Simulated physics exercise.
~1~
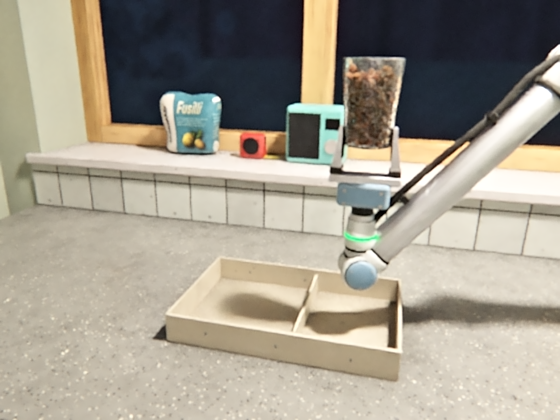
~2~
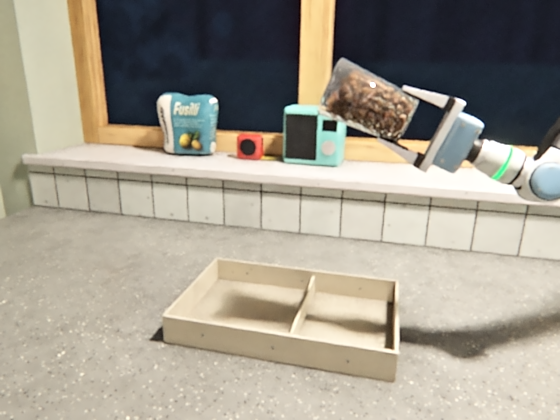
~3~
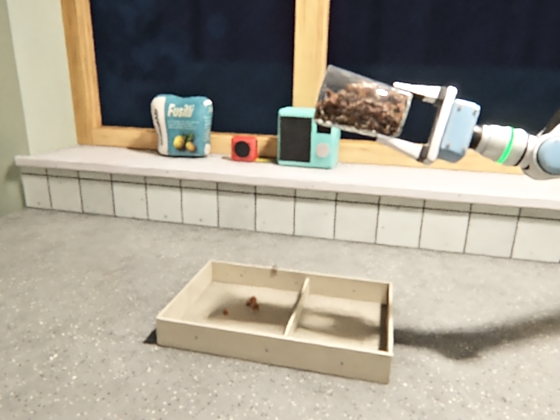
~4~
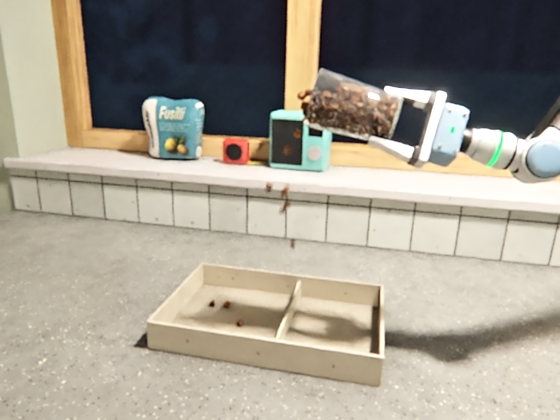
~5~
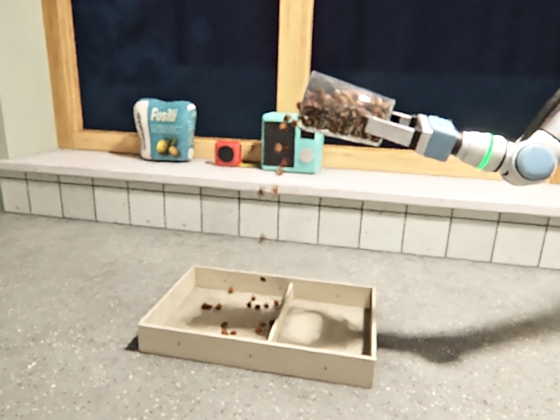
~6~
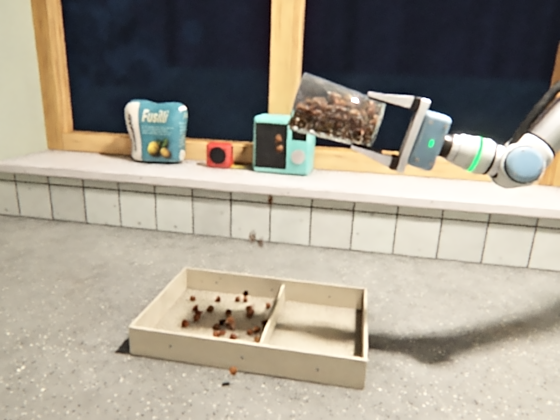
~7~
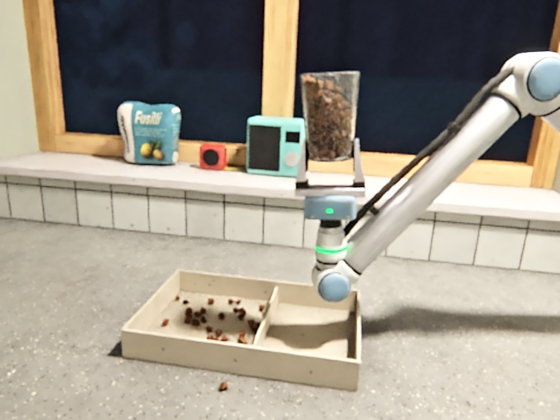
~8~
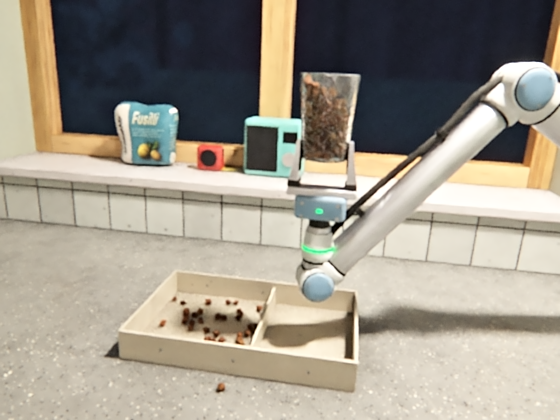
A robot arm reaching in from the right holds a clear cup of brown pellets upright above a grey speckled countertop, seen from the front and slightly above. Below sits a shallow beige tray split by a cross wall, while a blue-green bag, a small red box and a teal appliance line the sill beneath a dark, wood-framed window. The arm lifts the cup and tips it leftward, and pellets trickle into the tray's larger left section. It then turns the cup upright, leaving it mostly full, with scattered pellets in that section and one on the counter in front.
